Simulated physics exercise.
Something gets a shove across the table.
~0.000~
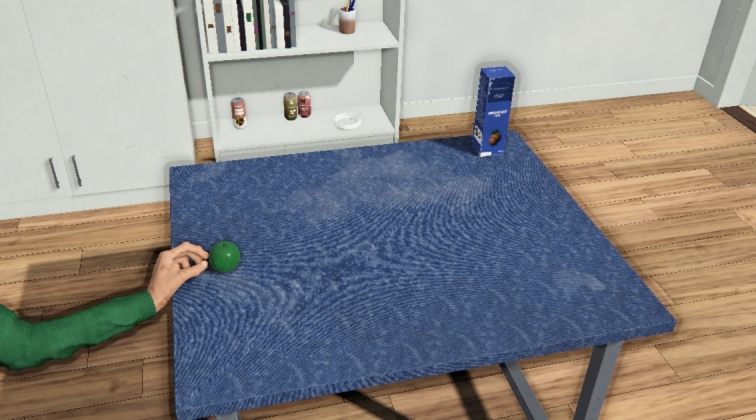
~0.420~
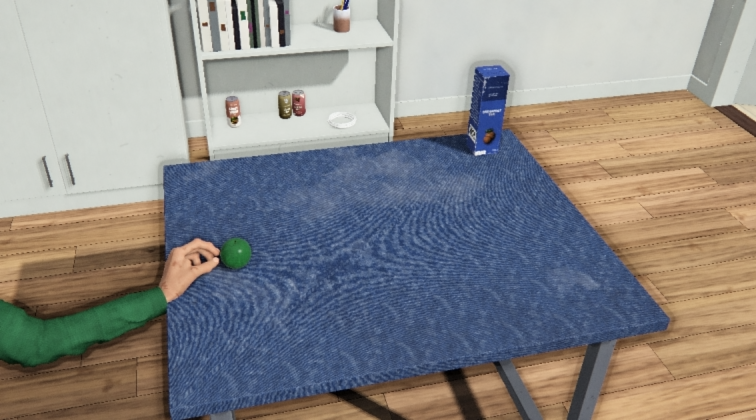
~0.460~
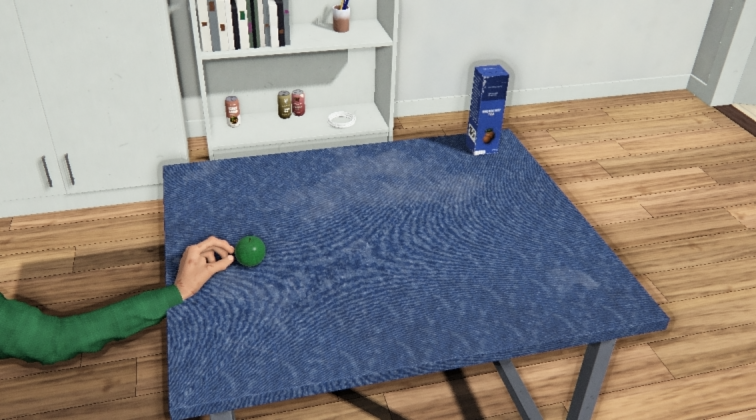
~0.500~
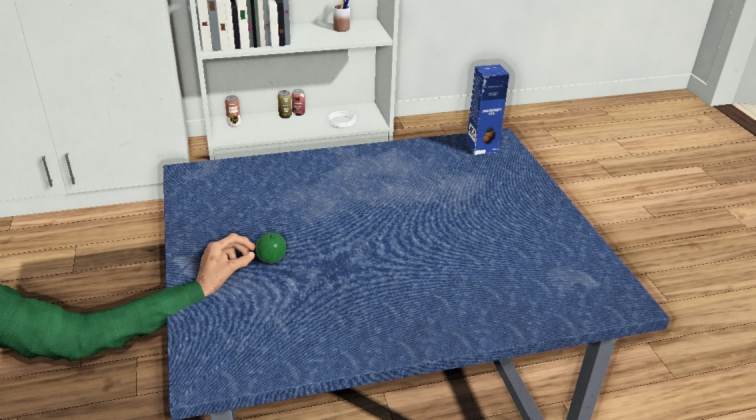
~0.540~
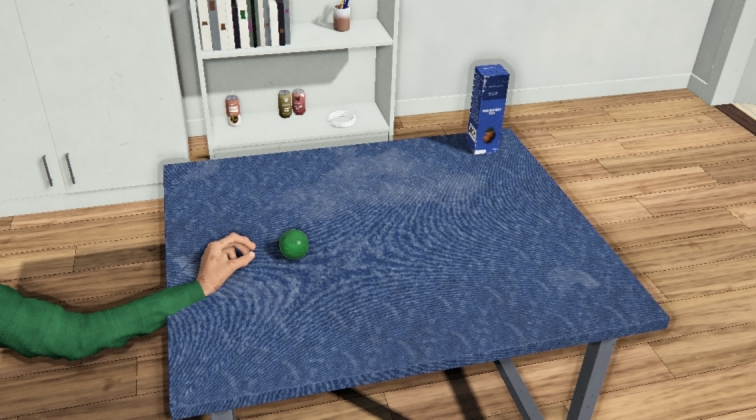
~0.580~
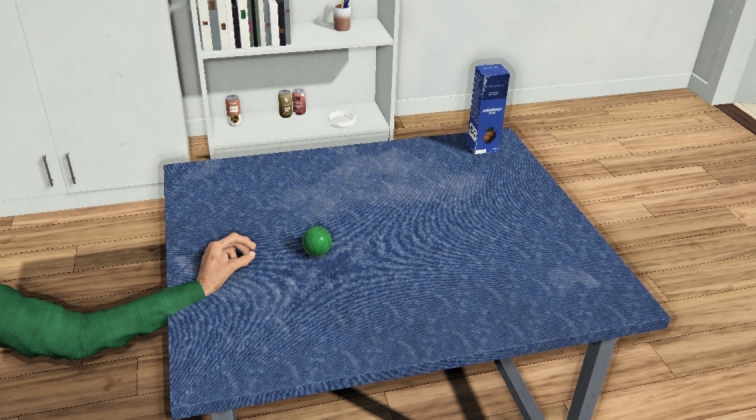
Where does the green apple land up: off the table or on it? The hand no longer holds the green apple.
You'll see it isn't on the table when it's all over.
After 0.78 s, green apple rolled well along near (420, 227).
After 1.08 s, green apple rolled well along near (551, 209).
After 1.28 s, green apple now off the table.
After 1.58 s, things are still on the move.
By the end (1.7 s), off the table, green apple.
